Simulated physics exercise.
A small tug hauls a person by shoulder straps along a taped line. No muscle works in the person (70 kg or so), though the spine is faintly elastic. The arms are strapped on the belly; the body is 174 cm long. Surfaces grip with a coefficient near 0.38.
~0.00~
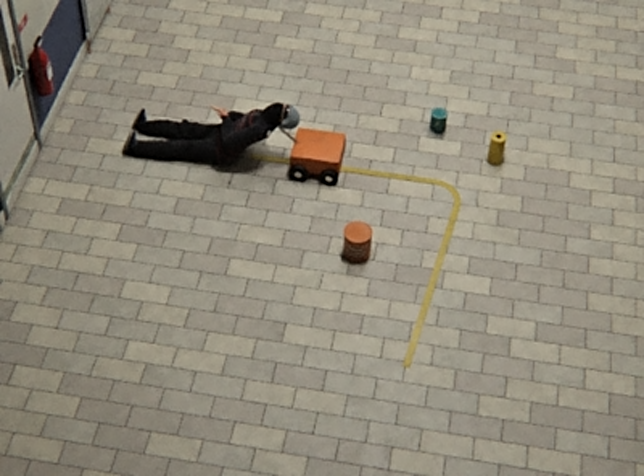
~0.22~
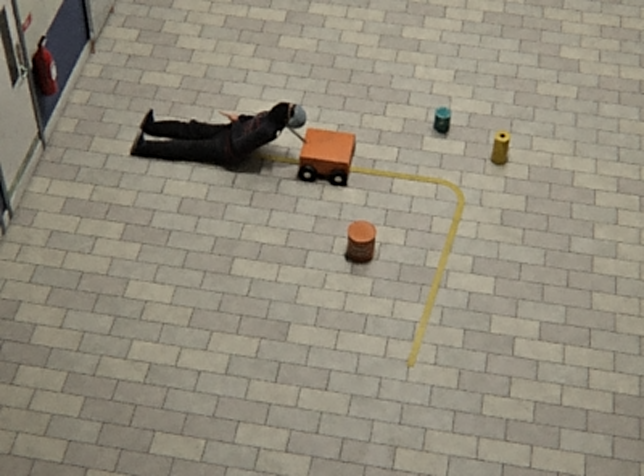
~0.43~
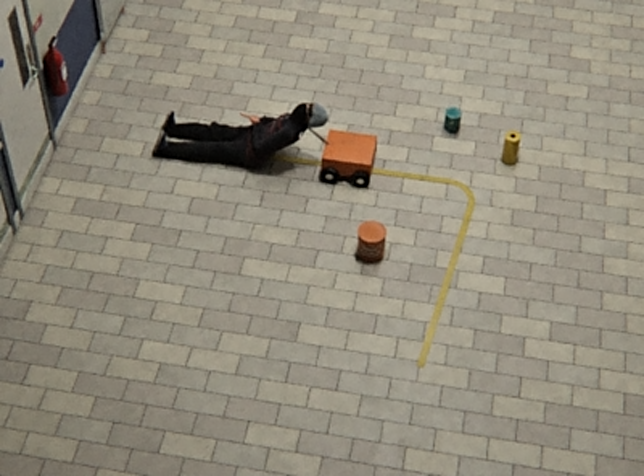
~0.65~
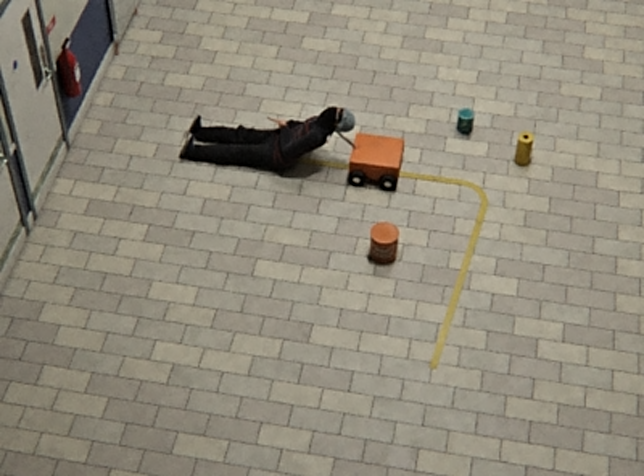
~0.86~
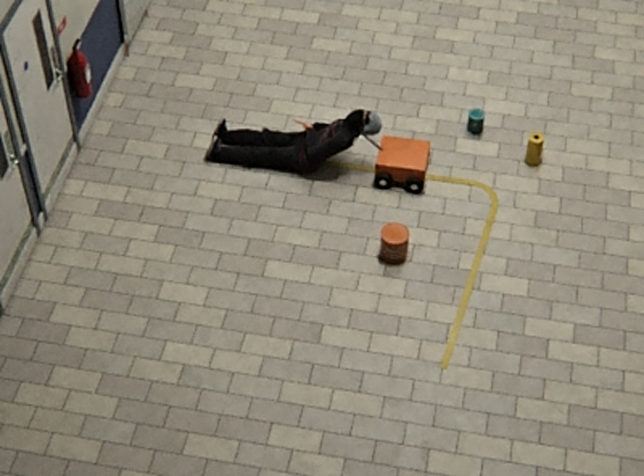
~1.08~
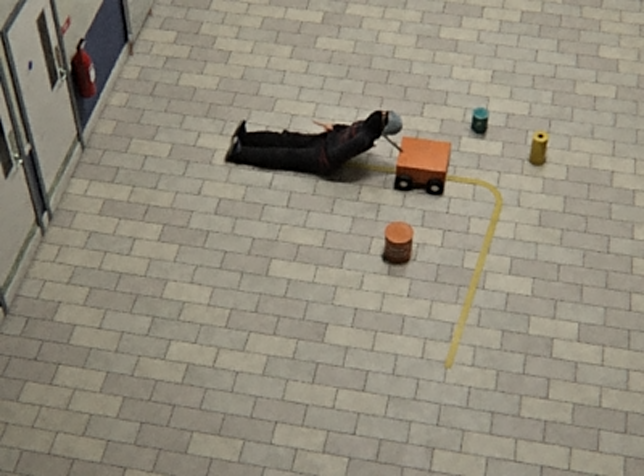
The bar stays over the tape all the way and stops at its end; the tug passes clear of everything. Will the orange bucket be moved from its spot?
This time the orange bucket keeps still.
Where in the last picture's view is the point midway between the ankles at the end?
Around (462, 246).
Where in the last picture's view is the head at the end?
Around (445, 331).
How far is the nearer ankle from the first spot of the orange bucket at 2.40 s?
About 110 cm.
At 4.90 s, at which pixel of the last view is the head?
Around (459, 284).
After 2.40 s the orange bucket is where it stood, near (399, 242) in the last picture's view; the teal can where it stood; the nearer ankle is 111 cm from that spot.
After 3.30 s the orange bucket is where it stood, near (399, 242) in the last picture's view; the nearer ankle is 95 cm from that spot.
After 4.10 s the orange bucket is where it stood, near (399, 242) in the last picture's view; the nearer ankle is 85 cm from that spot.
After 4.90 s the orange bucket is where it stood, near (399, 242) in the last picture's view; the teal can where it stood; the nearer ankle is 61 cm from that spot.
After 5.8 s, orange bucket stays put; teal can stays put; yellow post stays put.
